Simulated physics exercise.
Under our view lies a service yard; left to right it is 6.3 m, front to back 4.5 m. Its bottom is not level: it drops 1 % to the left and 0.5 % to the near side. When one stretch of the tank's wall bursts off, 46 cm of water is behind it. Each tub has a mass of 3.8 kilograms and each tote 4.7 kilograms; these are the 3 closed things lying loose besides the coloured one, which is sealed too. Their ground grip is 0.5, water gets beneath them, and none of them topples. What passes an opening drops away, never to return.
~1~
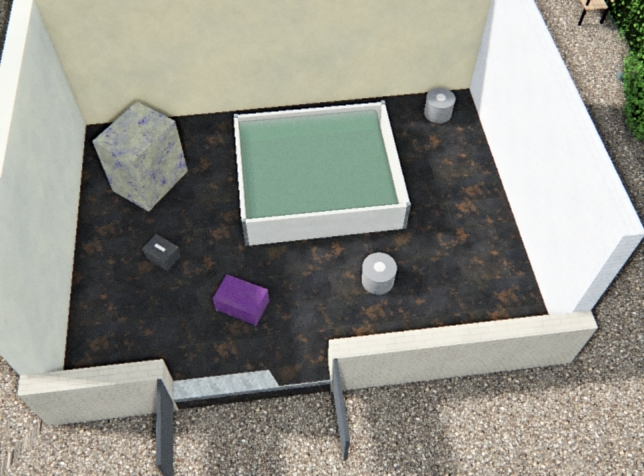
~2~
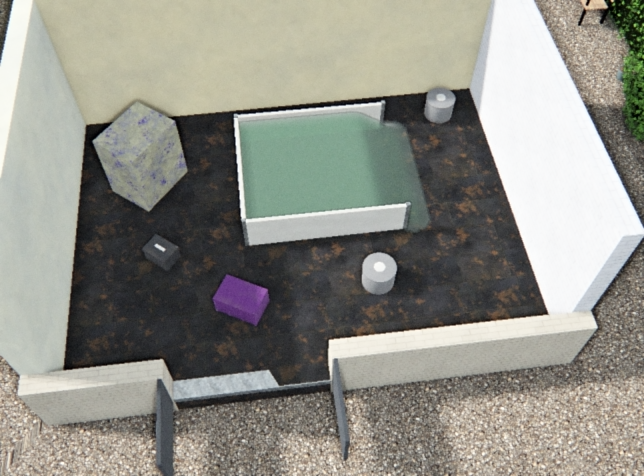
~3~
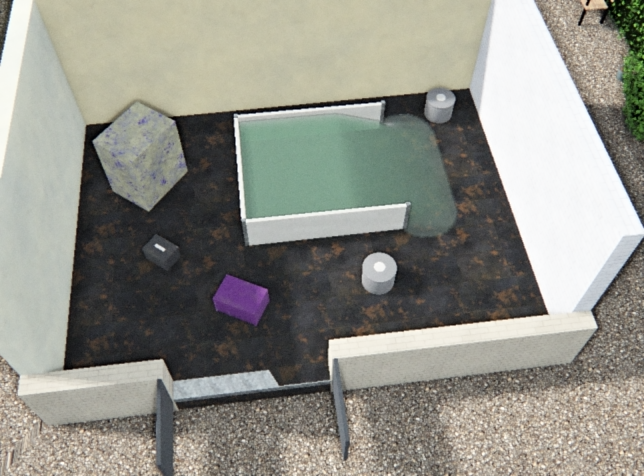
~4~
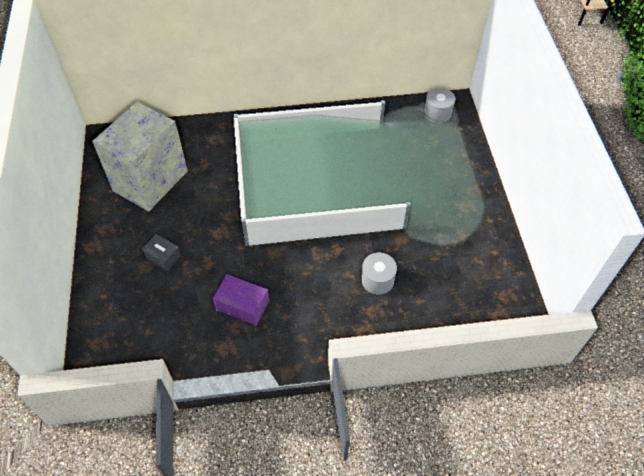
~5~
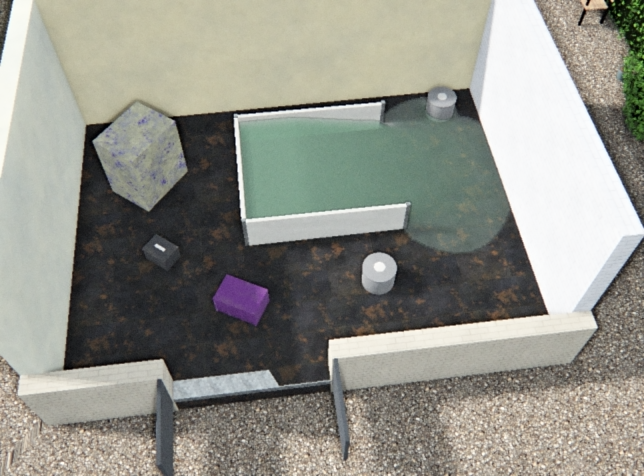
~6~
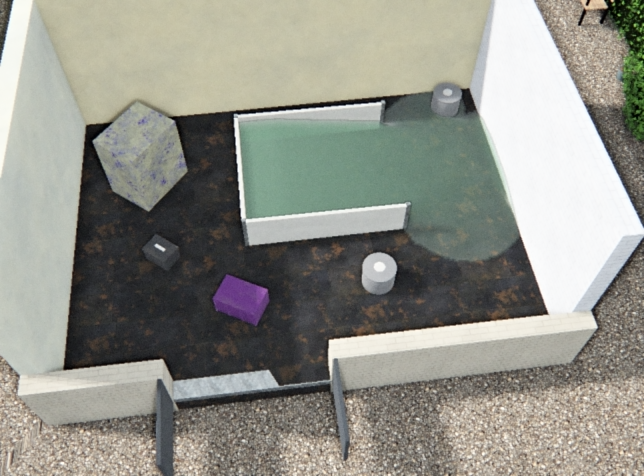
In this clip, the right side of a white-walled tank in a walled yard gives way and green water spreads out across the dark floor to the right-hand wall, nudging a gray cylinder slightly, while the purple crate stays still.
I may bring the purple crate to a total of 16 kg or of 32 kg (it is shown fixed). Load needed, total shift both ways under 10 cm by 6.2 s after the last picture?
Lightweight loses, heavyweight wins.
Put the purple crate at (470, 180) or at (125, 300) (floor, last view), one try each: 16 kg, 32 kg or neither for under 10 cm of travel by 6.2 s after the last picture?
Well, nothing does it for the first, just the big one for the second.
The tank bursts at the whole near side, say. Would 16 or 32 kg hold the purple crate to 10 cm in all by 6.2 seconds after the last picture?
Under that change, both options fail.
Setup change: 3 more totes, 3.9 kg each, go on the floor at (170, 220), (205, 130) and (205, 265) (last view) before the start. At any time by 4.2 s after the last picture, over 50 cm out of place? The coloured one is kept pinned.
Order as listed: Inside the limit, outside the limit, inside the limit.
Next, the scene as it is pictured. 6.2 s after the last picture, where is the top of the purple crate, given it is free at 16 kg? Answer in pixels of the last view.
Estimated position: Close to (155, 284).
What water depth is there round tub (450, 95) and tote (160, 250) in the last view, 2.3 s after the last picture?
Some 10 cm at the first, some 0 cm at the second.
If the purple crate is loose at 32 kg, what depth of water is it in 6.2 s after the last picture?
About 5 cm.
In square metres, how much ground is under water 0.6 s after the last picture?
My estimate is roughly 10.0 m2.
Then, 0.6 s after the last picture the purple crate would be 0 cm from its start with 16 kg and 0 cm from its start with 32 kg; 0 cm of water round it then.
Then, 2.3 s after the last picture the purple crate would be 0 cm from its start with 16 kg and 0 cm from its start with 32 kg; 0 cm of water round it then.
Then, 4.2 s after the last picture the purple crate would be 39 cm from its start with 16 kg and 0 cm from its start with 32 kg; 5 cm of water round it then.
Then, 6.2 s after the last picture the purple crate would be 114 cm from its start with 16 kg and 0 cm from its start with 32 kg; 5 cm of water round it then.
